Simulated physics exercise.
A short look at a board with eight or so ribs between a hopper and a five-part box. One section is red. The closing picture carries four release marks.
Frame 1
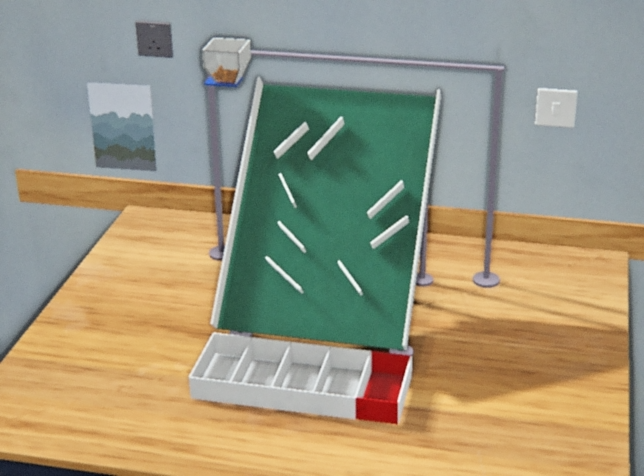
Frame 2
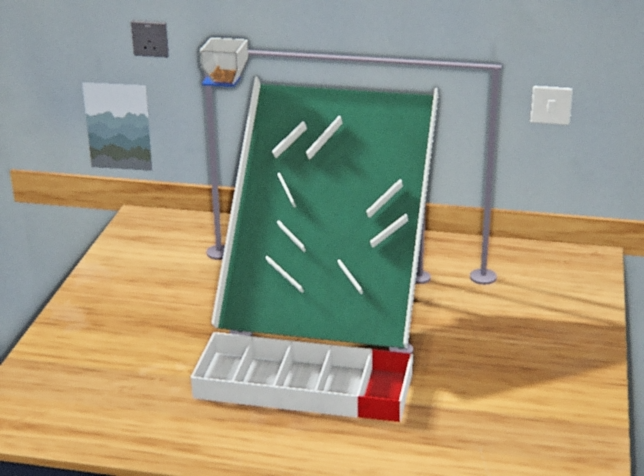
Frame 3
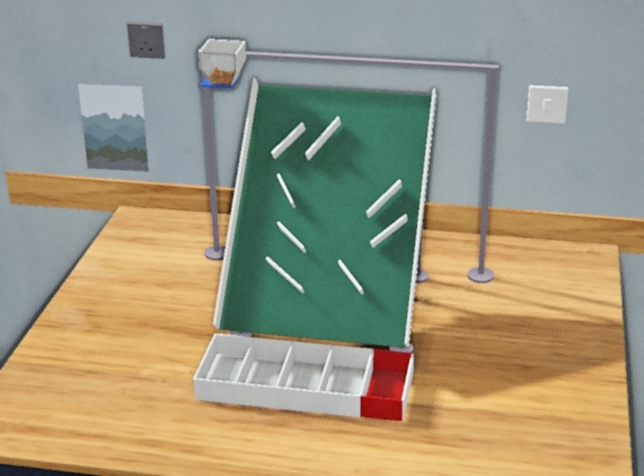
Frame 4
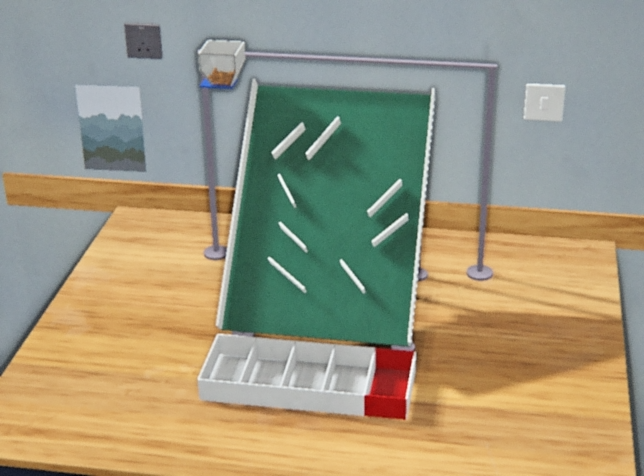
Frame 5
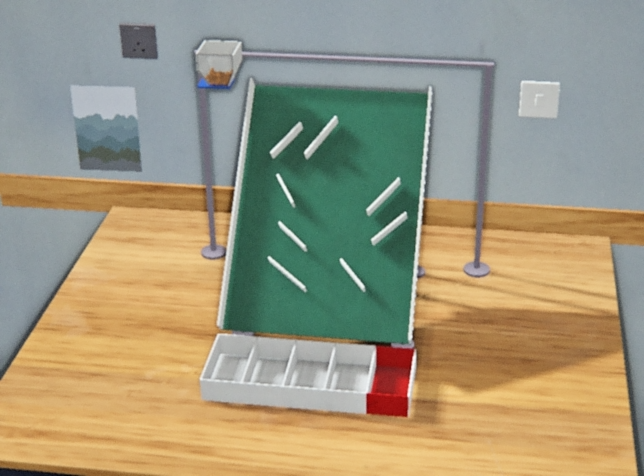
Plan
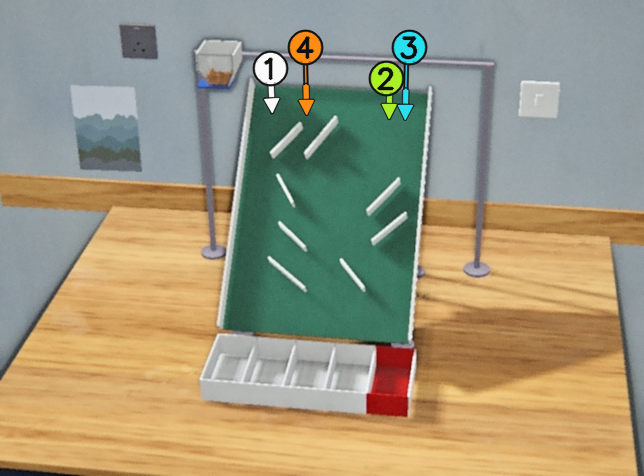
Green ribbed board leaning between a small hopper and a five-part box with one red section, the view drifting slightly, nothing else moving.
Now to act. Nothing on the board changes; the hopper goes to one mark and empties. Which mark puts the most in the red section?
Mark 3.
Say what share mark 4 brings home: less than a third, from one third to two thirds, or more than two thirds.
Mark 4 gives less than a third.
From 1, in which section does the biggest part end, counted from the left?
The first.
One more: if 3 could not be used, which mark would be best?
Here it is mark 2.
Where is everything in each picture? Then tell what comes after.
Hopper at (229, 74), roasted chickpeas, door shut, in the first picture.
Ribs (273, 152) to (304, 122), (307, 153) to (340, 116), (279, 173) to (292, 202), in the second picture.
Ribs (367, 212) to (400, 180), (278, 222) to (303, 247), (371, 242) to (406, 215), in the third picture.
Ribs (269, 258) to (304, 288), (341, 260) to (363, 289), in the fourth picture.
Red section at (387, 403), number 5 of 5 from the left, in the fifth picture.
On the marked copy, mark 1 meets the board at (272, 107); mark 2 meets the board at (389, 113); mark 3 meets the board at (405, 114); mark 4 meets the board at (306, 109).
If 1 is chosen, none in the red section, all in other sections.
If 2 is chosen, about a third in the red section, about two thirds in other sections.
If 3 is chosen, about half in the red section, about half in other sections.
If 4 is chosen, none in the red section, nearly all in other sections, a small part outside the box.
